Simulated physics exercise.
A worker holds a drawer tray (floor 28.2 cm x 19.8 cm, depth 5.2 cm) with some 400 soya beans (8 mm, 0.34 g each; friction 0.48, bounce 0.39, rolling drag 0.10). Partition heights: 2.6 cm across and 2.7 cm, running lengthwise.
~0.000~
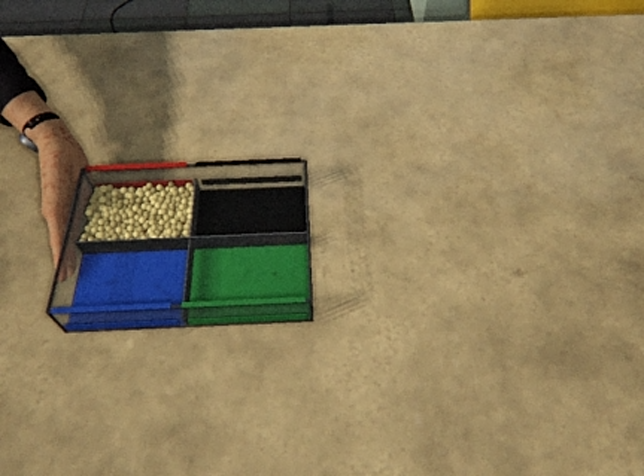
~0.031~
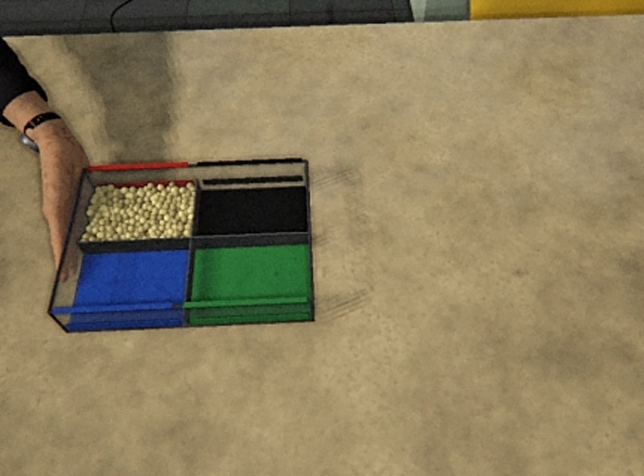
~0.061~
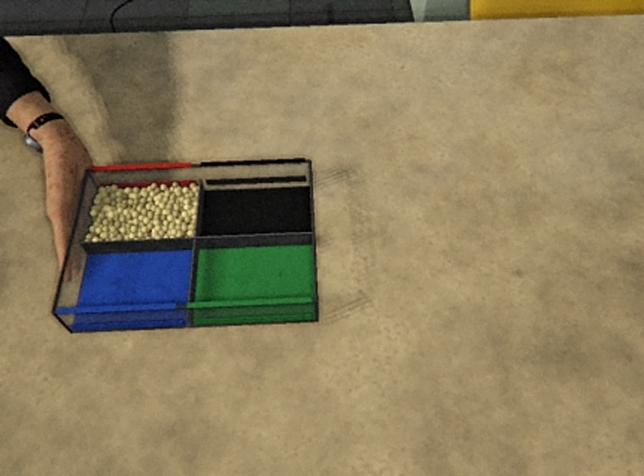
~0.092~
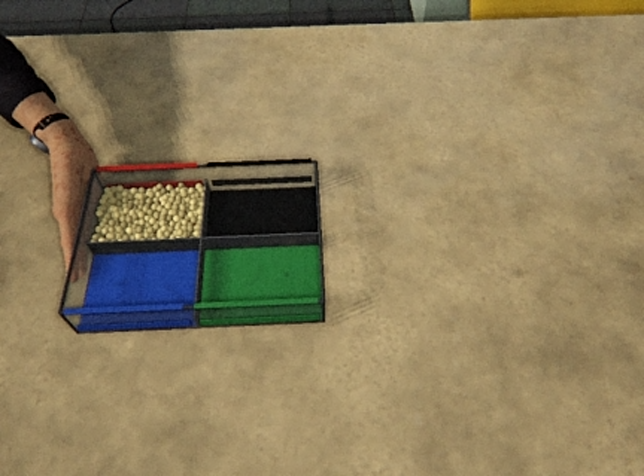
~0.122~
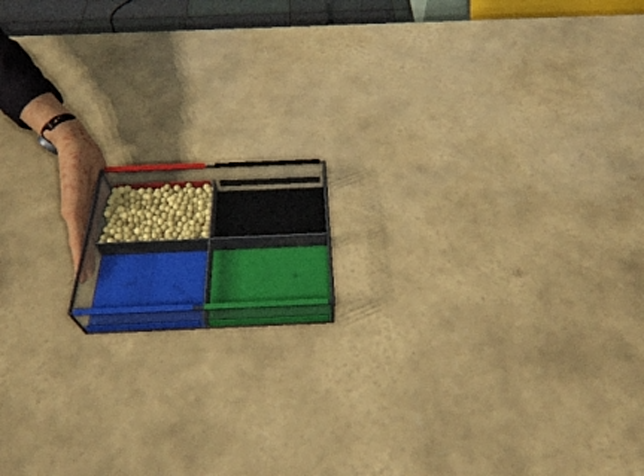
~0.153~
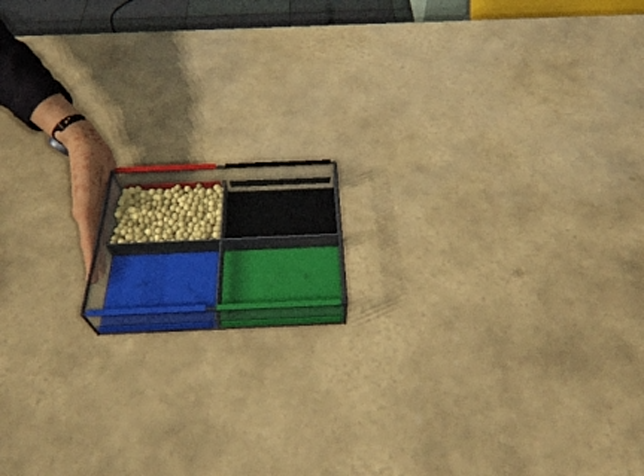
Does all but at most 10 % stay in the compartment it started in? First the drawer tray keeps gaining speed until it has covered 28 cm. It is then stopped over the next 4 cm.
Yes: Not greater than a tenth.
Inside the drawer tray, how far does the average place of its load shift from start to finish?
The shift is about 3.0 cm.
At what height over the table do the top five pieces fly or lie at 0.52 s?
5 cm.
After 0.30 s, tilt 0 degrees; red 100 %; 0 % away from where they began.
After 0.41 s, tilt 0 degrees; red 100 %; 0 % away from where they began.
After 0.52 s, tilt 0 degrees; red 100 %; 0 % away from where they began.
After 0.63 s, tilt 0 degrees; black 5 %, red 95 %; 5 % away from where they began.
By 1.1 s all is still; black 5 %, red 95 %; 5 % away from where they began.
